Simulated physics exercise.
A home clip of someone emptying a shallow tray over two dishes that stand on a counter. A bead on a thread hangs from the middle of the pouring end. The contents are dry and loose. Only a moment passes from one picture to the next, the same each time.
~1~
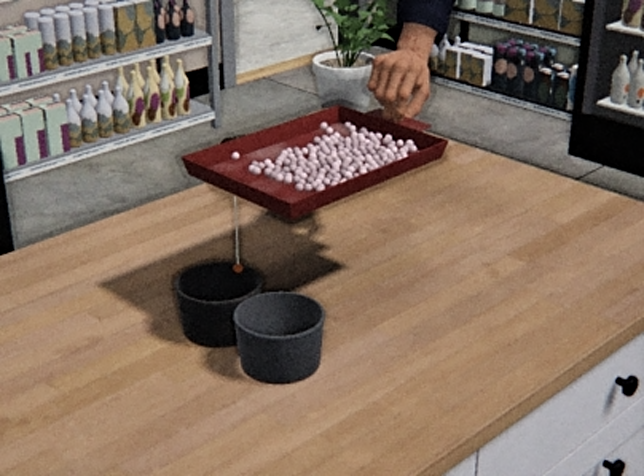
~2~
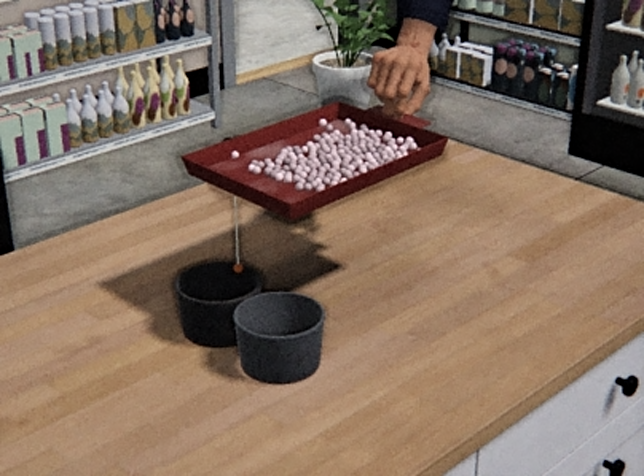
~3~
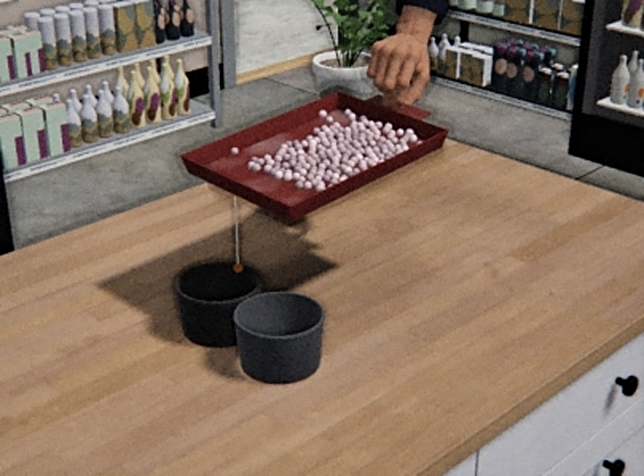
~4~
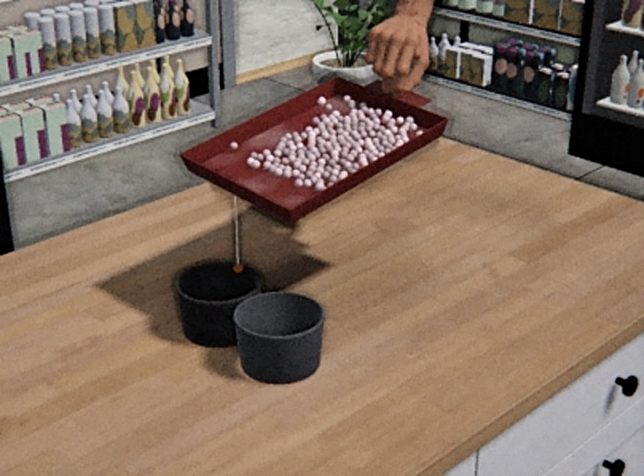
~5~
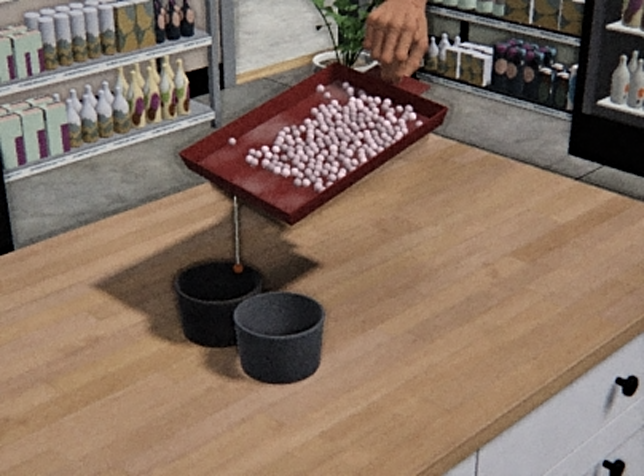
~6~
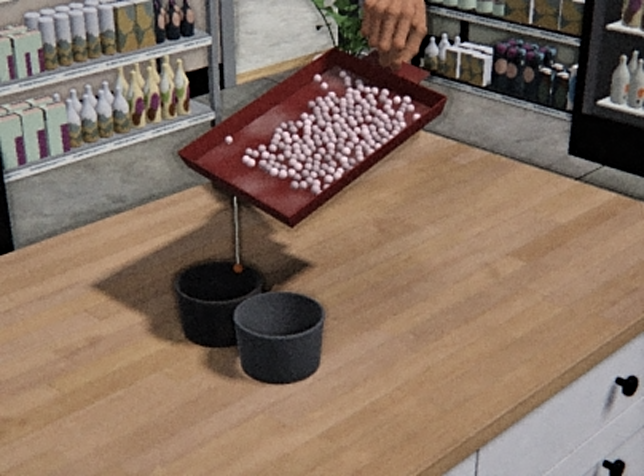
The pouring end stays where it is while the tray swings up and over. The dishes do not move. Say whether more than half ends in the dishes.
Together they catch more than half.
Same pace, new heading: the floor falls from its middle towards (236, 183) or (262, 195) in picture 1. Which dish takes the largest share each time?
One: Left. Two: The right dish.
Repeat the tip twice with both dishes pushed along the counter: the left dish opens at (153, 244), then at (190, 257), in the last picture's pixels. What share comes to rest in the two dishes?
Near 0 % and 10 %.
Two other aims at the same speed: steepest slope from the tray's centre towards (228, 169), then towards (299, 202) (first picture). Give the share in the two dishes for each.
Roughly 10 per cent, and 100 per cent.
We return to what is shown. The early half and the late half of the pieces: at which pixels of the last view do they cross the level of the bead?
First near (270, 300), later near (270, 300).
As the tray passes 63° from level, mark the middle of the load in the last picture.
Close to (276, 204).
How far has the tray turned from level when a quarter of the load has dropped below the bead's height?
Roughly 80°.
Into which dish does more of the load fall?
The winner is right.
Just after the last frame, tray tipped steeply; the larger part on the tray; about a tenth in the right dish; just a few outside both; about a tenth in the air.
A moment on, tray tipped past a quarter turn; about a tenth on the tray; the larger part in the right dish; just a few in the left dish; about a tenth outside both; about a tenth in the air.
Further on, tray tipped past a quarter turn; almost all in the right dish; just a few in the left dish; about a tenth outside both.
When it is over, tray tipped past a quarter turn; almost all in the right dish; just a few in the left dish; about a tenth outside both.
